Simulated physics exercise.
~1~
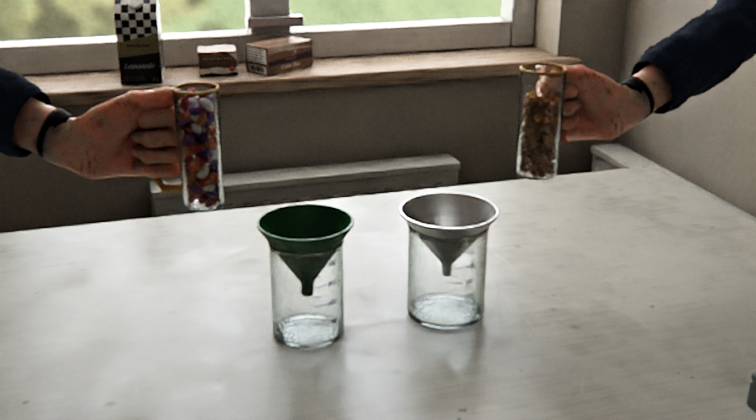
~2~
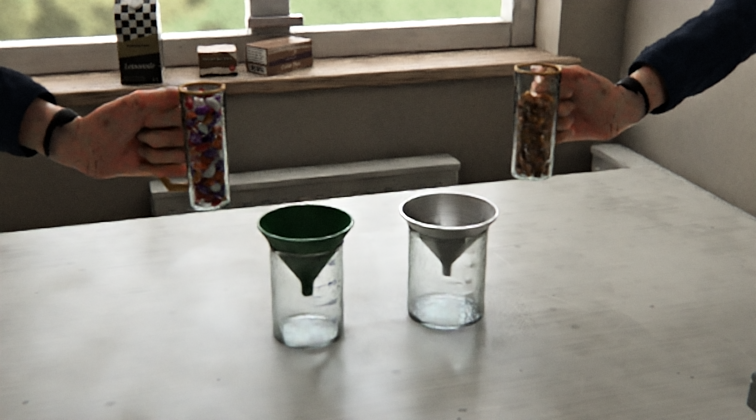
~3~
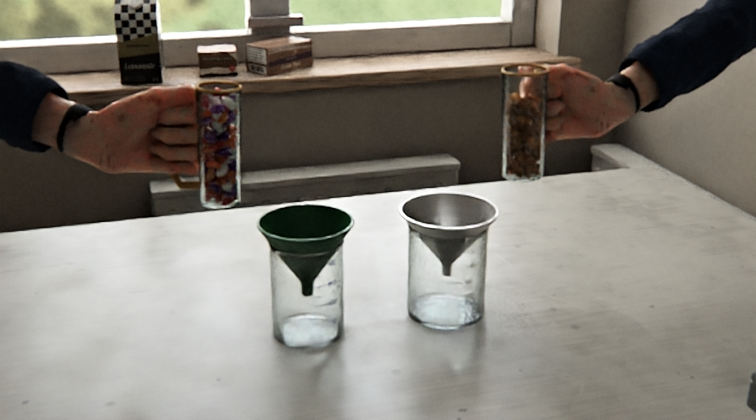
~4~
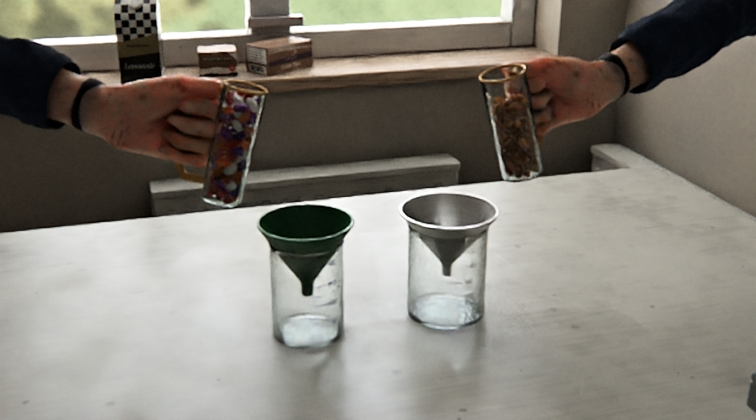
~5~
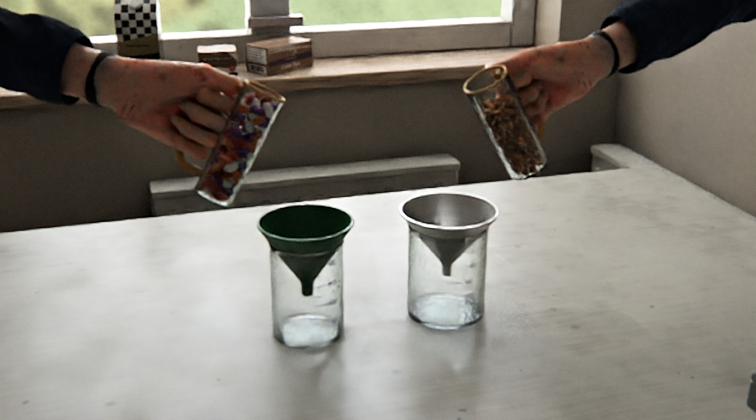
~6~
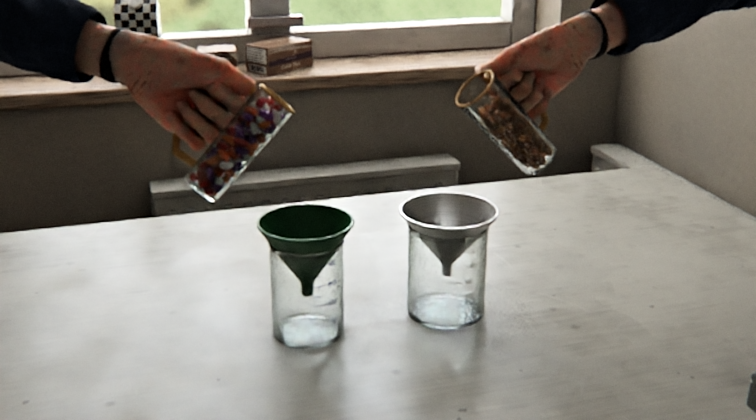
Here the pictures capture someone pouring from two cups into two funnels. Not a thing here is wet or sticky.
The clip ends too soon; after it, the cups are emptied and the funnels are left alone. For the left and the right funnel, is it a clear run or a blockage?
In order: Left: I expect a stoppage; right: I expect a stoppage.
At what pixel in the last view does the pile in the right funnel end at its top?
About (431, 219).
Then, 0.25 s on from there, left, the whole lot still in the cup; right, the whole lot still in the cup.
Then, 0.57 s on from there, left, the whole lot still in the cup; right, the whole lot still in the cup.
Then, 0.91 s on from there, left, all but a few still in the cup, a little in or over the funnel; right, all but a few still in the cup, a little in or over the funnel.
In the end, left, all but a few stuck in the funnel, only a few down in the jar; right, the whole lot stuck in the funnel, none at all down in the jar.
